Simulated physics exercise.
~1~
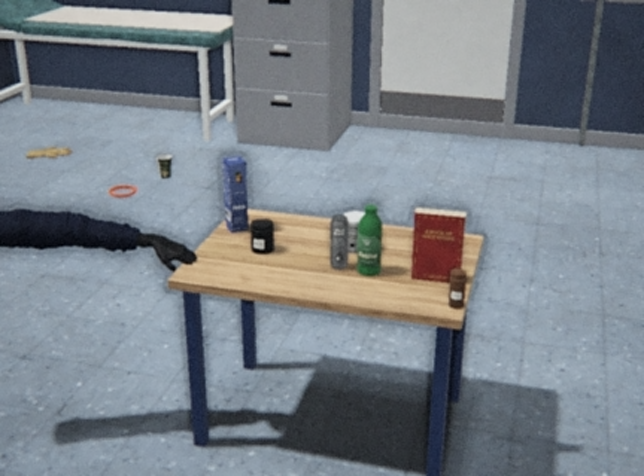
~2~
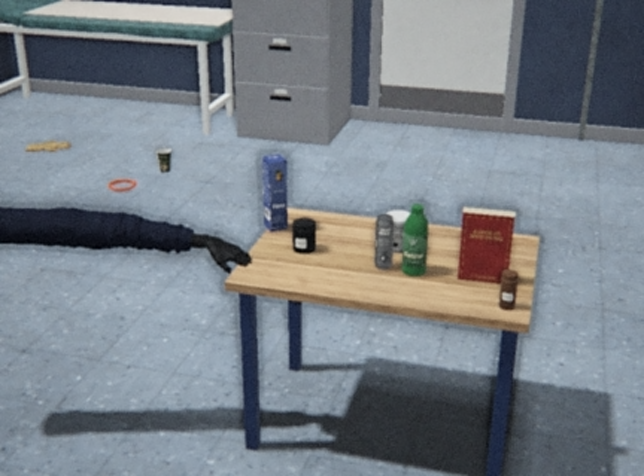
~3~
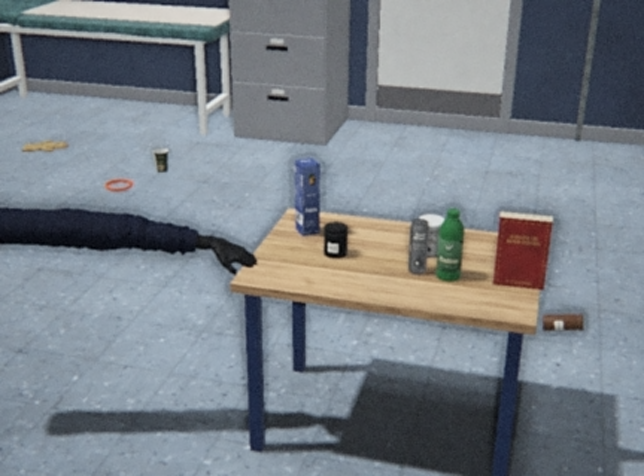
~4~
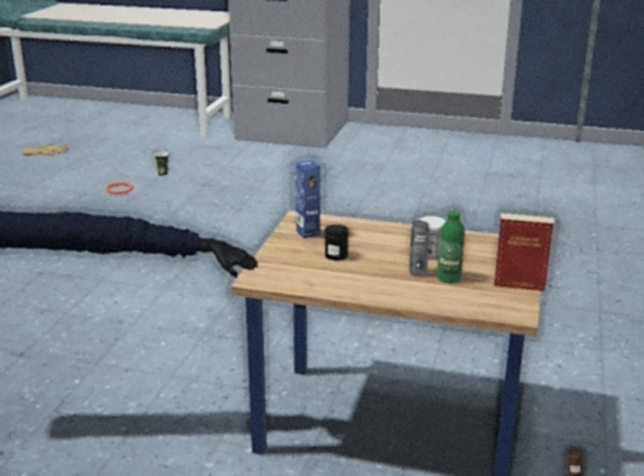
A dark-sleeved arm drags a table right, and a small brown bottle falls off.
